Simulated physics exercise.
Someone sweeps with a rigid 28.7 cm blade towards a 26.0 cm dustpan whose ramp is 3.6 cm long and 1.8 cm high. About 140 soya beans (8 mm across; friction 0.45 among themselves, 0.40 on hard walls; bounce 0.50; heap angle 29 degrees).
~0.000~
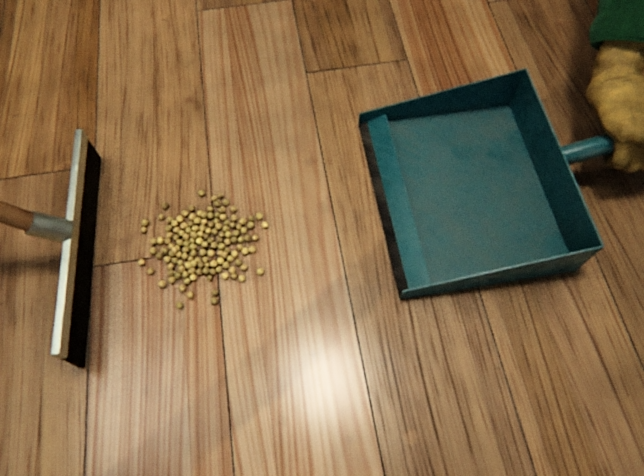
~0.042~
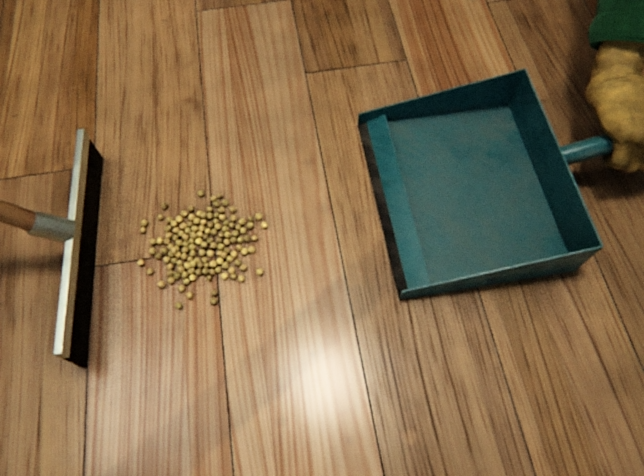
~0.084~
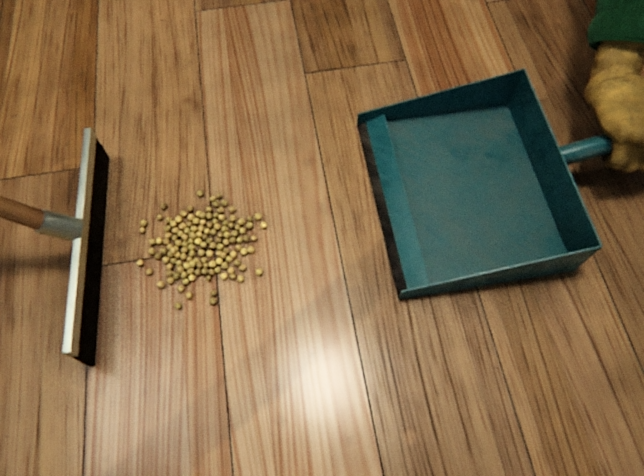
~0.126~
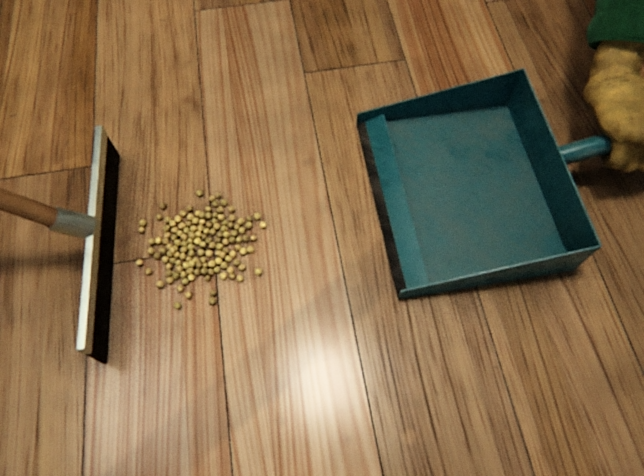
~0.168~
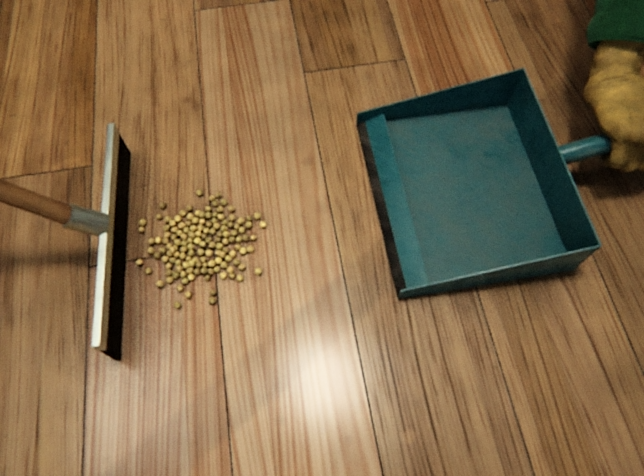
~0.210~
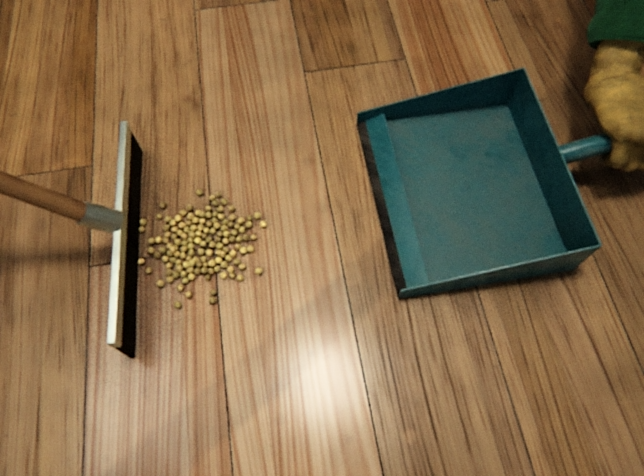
The footage shows a rigid blade on a wooden handle sliding a short way right across a wood floor towards a small pile of round, yellowish beans, while a gloved hand keeps a teal dustpan still at the right.
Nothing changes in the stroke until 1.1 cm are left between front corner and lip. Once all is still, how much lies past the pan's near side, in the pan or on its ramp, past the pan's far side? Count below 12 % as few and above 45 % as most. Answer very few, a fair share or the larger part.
Past the pan's near side: Very few; in the pan or on its ramp: A fair share; past the pan's far side: Very few.
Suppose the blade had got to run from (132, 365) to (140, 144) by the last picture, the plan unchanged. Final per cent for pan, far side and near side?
Pan 35, far 0, near 20.
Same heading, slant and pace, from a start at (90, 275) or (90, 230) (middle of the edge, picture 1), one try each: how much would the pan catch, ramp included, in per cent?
About 40 and 30 per cent.
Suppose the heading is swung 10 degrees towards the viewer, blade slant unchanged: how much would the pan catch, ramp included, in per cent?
In that case some 40 per cent.
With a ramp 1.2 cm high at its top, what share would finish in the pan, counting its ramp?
In that case some 40 per cent.
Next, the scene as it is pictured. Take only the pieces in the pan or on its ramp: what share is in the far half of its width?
About 50 per cent.
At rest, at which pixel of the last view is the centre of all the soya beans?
Near (379, 214).
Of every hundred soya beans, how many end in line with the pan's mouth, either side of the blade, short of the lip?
About 60 per cent.
After 0.59 s, middle of the blade 17 cm from the lip; 0 % over the lip, far side 0 %, near side 0 %.
Then, at 0.84 s, middle of the blade 8 cm from the lip; 0 % over the lip, far side 0 %, near side 5 %.
Then, at 1.21 s, middle of the blade 2 cm from the lip; 35 % over the lip, far side 0 %, near side 5 %.
In the end, at 1.6 s, near side 5 %, pan 35 %, far side 0 %, in front of the lip or behind the blade 60 %.
